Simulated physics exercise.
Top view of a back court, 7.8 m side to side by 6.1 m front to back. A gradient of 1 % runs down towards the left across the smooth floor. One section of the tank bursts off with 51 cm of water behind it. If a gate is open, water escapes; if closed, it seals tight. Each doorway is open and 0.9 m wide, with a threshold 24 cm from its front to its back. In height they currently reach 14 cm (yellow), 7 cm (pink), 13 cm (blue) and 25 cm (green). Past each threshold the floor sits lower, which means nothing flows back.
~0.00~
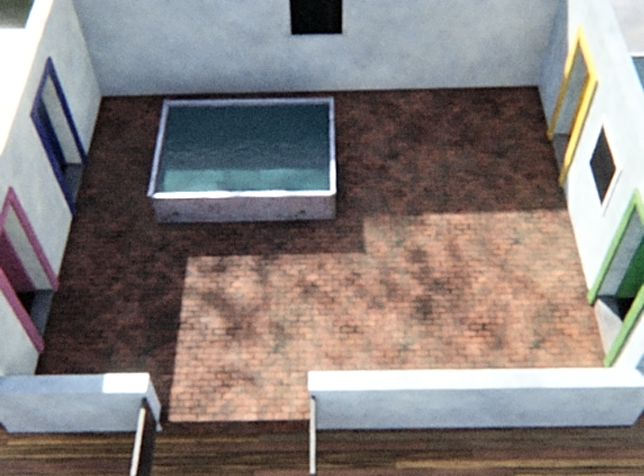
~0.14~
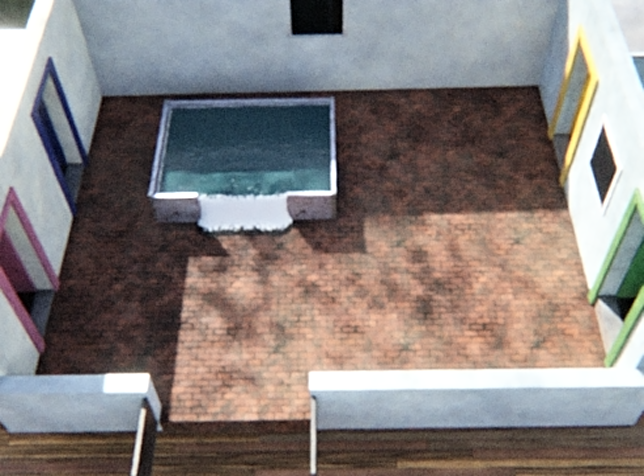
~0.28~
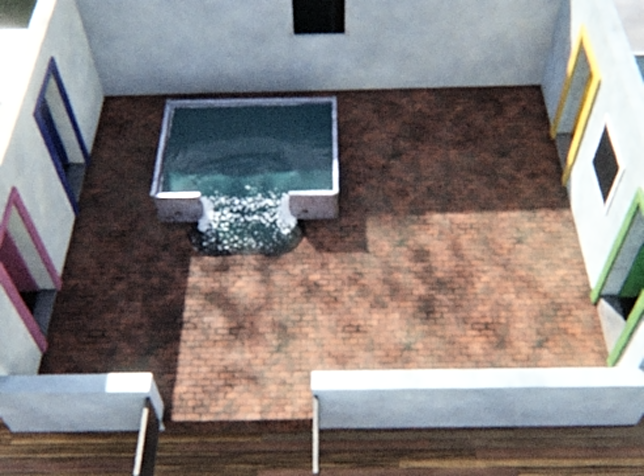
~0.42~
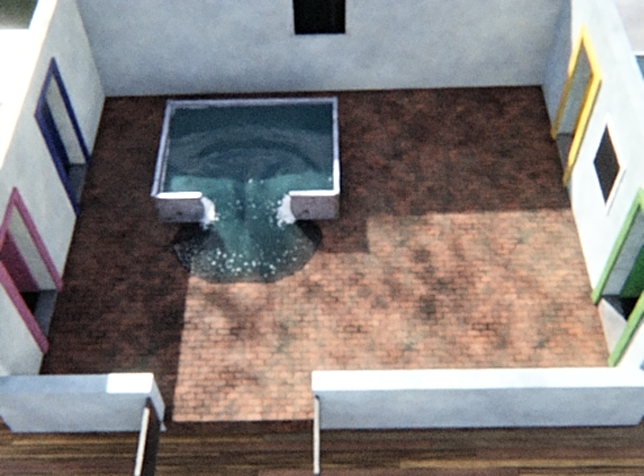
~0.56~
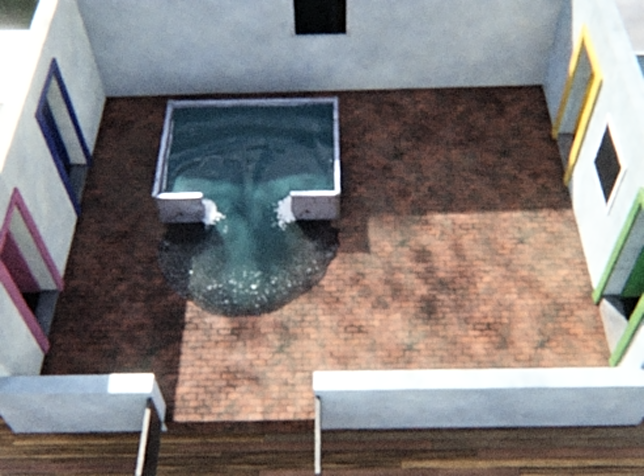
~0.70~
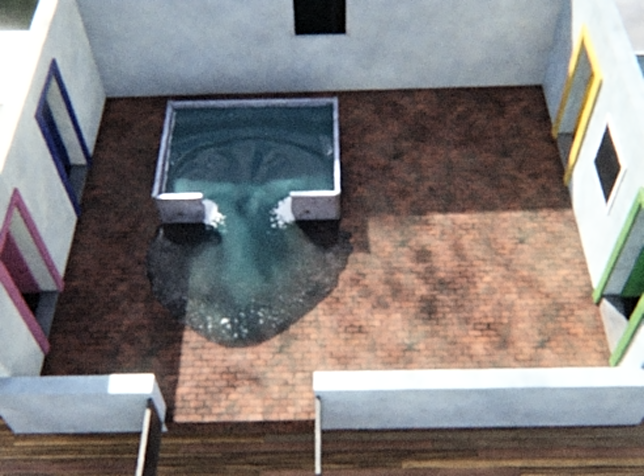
To begin with, a raised tank of water sits still on the dry brick floor of a walled courtyard with coloured doorways. Then the middle of its front side gives way and water gushes through the gap, foaming, and spreads forward and sideways across the bricks in a widening, rounded dark pool.
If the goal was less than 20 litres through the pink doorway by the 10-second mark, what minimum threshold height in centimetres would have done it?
A threshold of about 6.5 cm would have done it.
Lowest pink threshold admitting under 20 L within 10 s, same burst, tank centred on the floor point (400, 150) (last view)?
Then close to 7.5 cm.
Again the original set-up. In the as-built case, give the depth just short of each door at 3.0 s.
Depth (cm): Yellow 0 / pink 8 / blue 0 / green 0.
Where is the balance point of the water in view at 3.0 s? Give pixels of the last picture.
Centre of mass: About (243, 230) px.
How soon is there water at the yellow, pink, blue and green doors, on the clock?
Arrives: Yellow 7.0 s / pink 2.2 s / blue 4.5 s / green 3.8 s.
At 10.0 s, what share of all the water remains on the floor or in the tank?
Remaining share: Around 62 %.
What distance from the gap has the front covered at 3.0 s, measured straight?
Roughly 5.4 m from the gap.
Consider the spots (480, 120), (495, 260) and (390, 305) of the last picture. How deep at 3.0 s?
That's 0, 0 and 2 cm, in the order given.
After 1.4 s water covers 25 % of the floor, deepest (30 cm) near (247, 224); it has not reached the pink door.
After 3.0 s water covers 35 % of the floor, deepest (25 cm) near (46, 408); 8 cm at the pink door, 1 litre in over its 7 cm threshold.
After 10.0 s water covers 80 % of the floor, deepest (8 cm) near (100, 124); 7 cm at the pink door, 16 litres in over its 7 cm threshold.
At the pink door as built, the water arrived by 2.3 s and peaked near 11 cm at 3.4 s.
With a threshold of 6 cm, 27 litres would have come in within the 10 s; with 8 cm, 9 litres. So under 20 litres takes about 6.5 cm.
